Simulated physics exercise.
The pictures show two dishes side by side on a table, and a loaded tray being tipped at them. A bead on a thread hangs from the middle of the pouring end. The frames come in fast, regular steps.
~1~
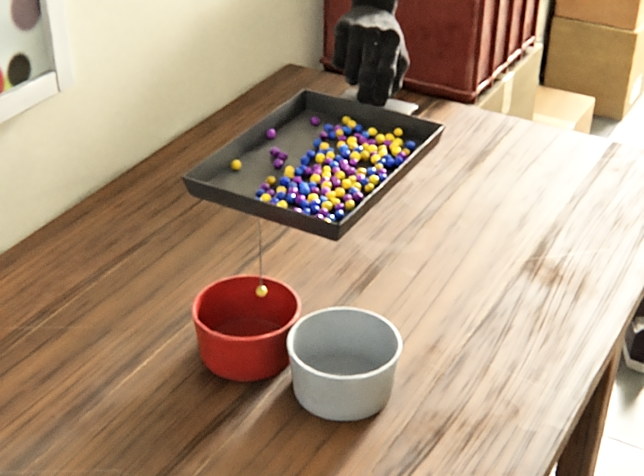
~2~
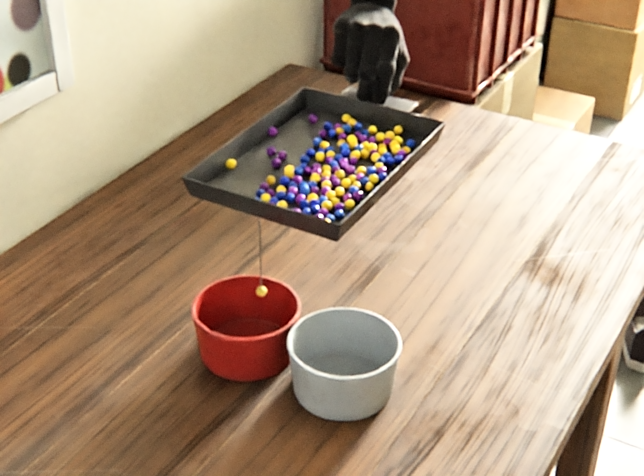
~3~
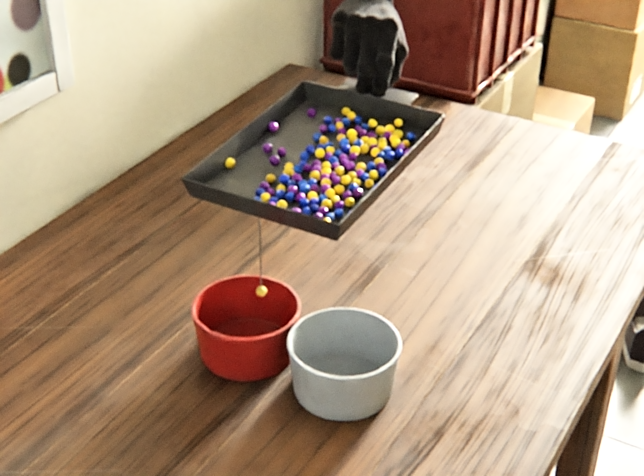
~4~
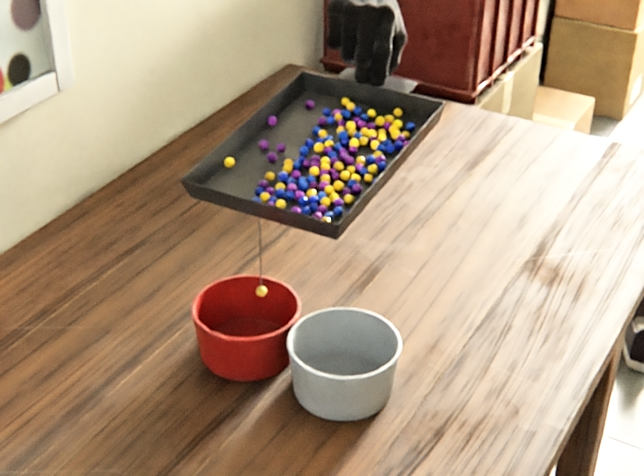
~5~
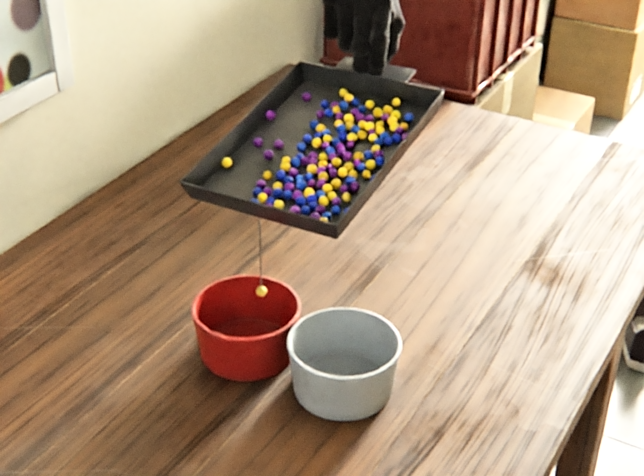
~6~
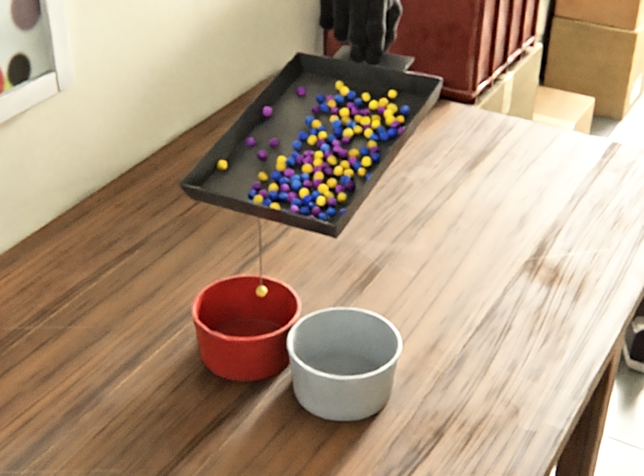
In this clip, a black-gloved hand gradually raises the far end of a dark tray of yellow, blue and purple beads above a red dish and a grey dish, and the beads shift slightly within the tray.
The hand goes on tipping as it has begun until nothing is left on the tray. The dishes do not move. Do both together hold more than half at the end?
They take only the smaller part between them.
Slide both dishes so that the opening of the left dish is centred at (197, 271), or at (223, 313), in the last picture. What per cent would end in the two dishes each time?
First some 20, then 70 per cent.
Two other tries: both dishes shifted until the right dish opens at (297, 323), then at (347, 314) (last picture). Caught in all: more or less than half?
At the first place over half, at the second under half.
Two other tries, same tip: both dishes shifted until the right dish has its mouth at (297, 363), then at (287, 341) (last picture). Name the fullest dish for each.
First the left-hand dish, then the left one.
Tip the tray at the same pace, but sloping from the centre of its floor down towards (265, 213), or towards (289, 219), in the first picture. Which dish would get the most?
First the left one, then the right dish.
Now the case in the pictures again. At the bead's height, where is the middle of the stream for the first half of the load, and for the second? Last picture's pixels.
Early half (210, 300), late half (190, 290).
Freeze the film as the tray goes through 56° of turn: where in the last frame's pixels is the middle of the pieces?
Close to (251, 190).
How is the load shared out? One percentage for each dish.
Left dish near 30 in a hundred; right dish near 0.
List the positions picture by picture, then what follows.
In the first picture, corners of the pouring end at (189, 175) and (337, 221), level; middle of the load at (336, 172), round plastic beads; left dish at (217, 353); right dish at (317, 392); bead on its thread at (261, 291).
In the second picture, corners of the pouring end at (189, 176) and (337, 221), level; middle of the load at (336, 171).
In the third picture, corners of the pouring end at (189, 177) and (337, 221), tipped barely, lowest at the left corner; middle of the load at (335, 167).
In the fourth picture, corners of the pouring end at (188, 178) and (336, 220), tipped a little, lowest at the left corner; middle of the load at (335, 162).
In the fifth picture, corners of the pouring end at (187, 180) and (334, 220), tipped a little, lowest at the left corner; middle of the load at (333, 158).
In the sixth picture, corners of the pouring end at (186, 181) and (333, 220), tipped a little, lowest at the left corner; middle of the load at (328, 155), nearly all on the move; left dish at (217, 353); right dish at (317, 392).
Soon after the last picture, tray tipped steeply; nearly all on the tray; a stray few outside both; a stray few in the air.
A little later, tray tipped right over; about a quarter on the tray; about a quarter in the left dish; about a third outside both; about a quarter in the air.
Later still, tray tipped past a quarter turn; about a third in the left dish; about two thirds outside both.
By the end, tray tipped past a quarter turn; none in the right dish; about a third in the left dish; about two thirds outside both.
